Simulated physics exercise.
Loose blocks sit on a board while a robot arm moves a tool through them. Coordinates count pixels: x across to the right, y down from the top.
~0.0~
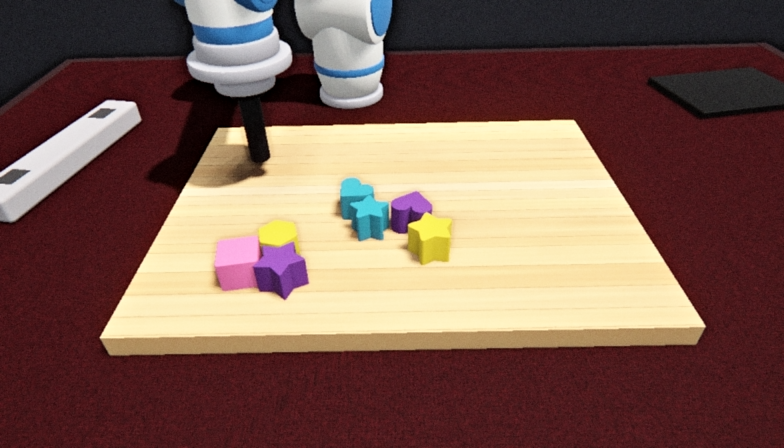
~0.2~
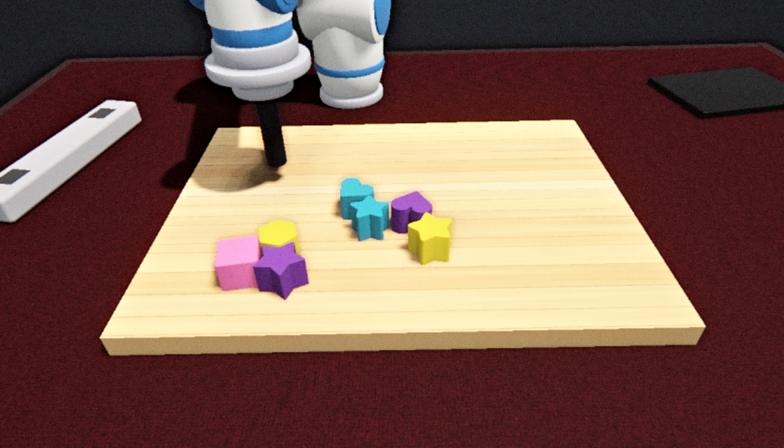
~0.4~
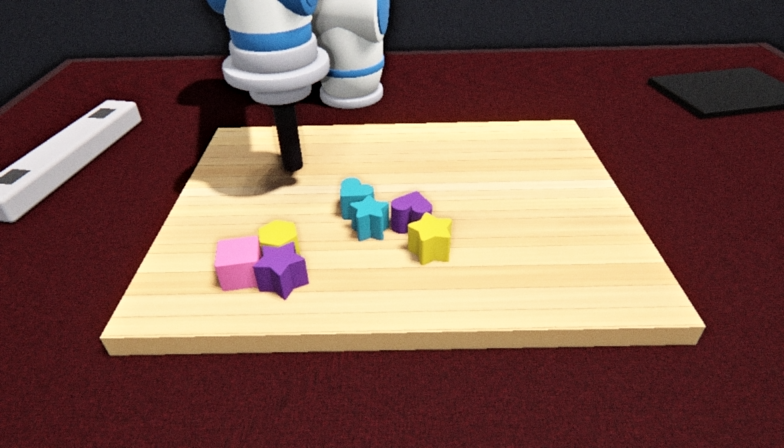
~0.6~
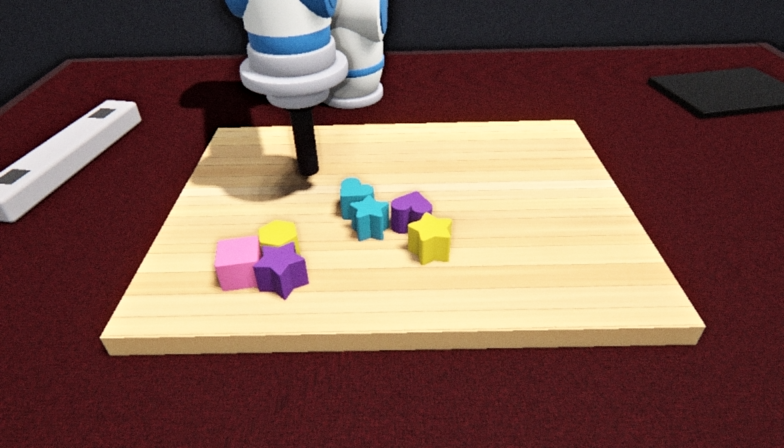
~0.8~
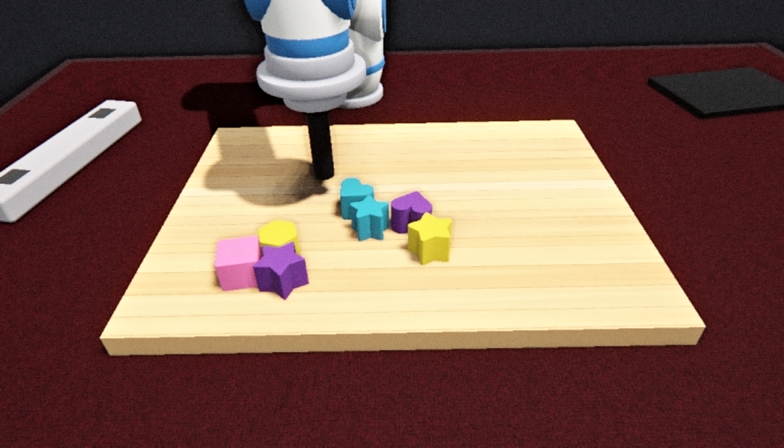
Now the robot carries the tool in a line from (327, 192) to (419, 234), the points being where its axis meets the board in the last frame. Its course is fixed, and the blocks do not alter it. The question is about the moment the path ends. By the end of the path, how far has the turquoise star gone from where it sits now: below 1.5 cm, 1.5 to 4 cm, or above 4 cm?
Once the path is done, the turquoise star lies more than 4 cm from its present place.
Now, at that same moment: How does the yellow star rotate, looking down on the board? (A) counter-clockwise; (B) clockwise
Option B.
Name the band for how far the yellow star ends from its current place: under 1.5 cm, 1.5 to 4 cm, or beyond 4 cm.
Covers 1.5 to 4 cm.
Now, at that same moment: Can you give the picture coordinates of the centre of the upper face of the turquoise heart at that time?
Most likely (412, 227).
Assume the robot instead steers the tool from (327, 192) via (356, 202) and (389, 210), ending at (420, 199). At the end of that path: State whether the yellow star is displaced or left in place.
Stays where it is.
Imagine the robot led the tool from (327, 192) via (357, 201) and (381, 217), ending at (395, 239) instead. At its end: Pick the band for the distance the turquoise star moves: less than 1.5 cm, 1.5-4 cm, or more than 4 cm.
Goes over 4 cm.
The first path, step by step. One third of the way, tool at (355, 188); turquoise heart at (373, 194); turquoise star at (376, 213), turned 35° clockwise.
Two thirds of the way, tool at (386, 201); turquoise heart at (394, 212), turned 35° clockwise; turquoise star at (378, 230), turned 70° clockwise; purple heart at (425, 208), turned 60° anticlockwise; yellow star at (437, 228), turned 15° clockwise.
At the end, tool at (420, 216); turquoise heart at (412, 227), turned 90° clockwise; turquoise star at (376, 236), turned 100° clockwise; purple heart at (448, 210), turned 65° anticlockwise; yellow star at (452, 235), turned 30° clockwise.
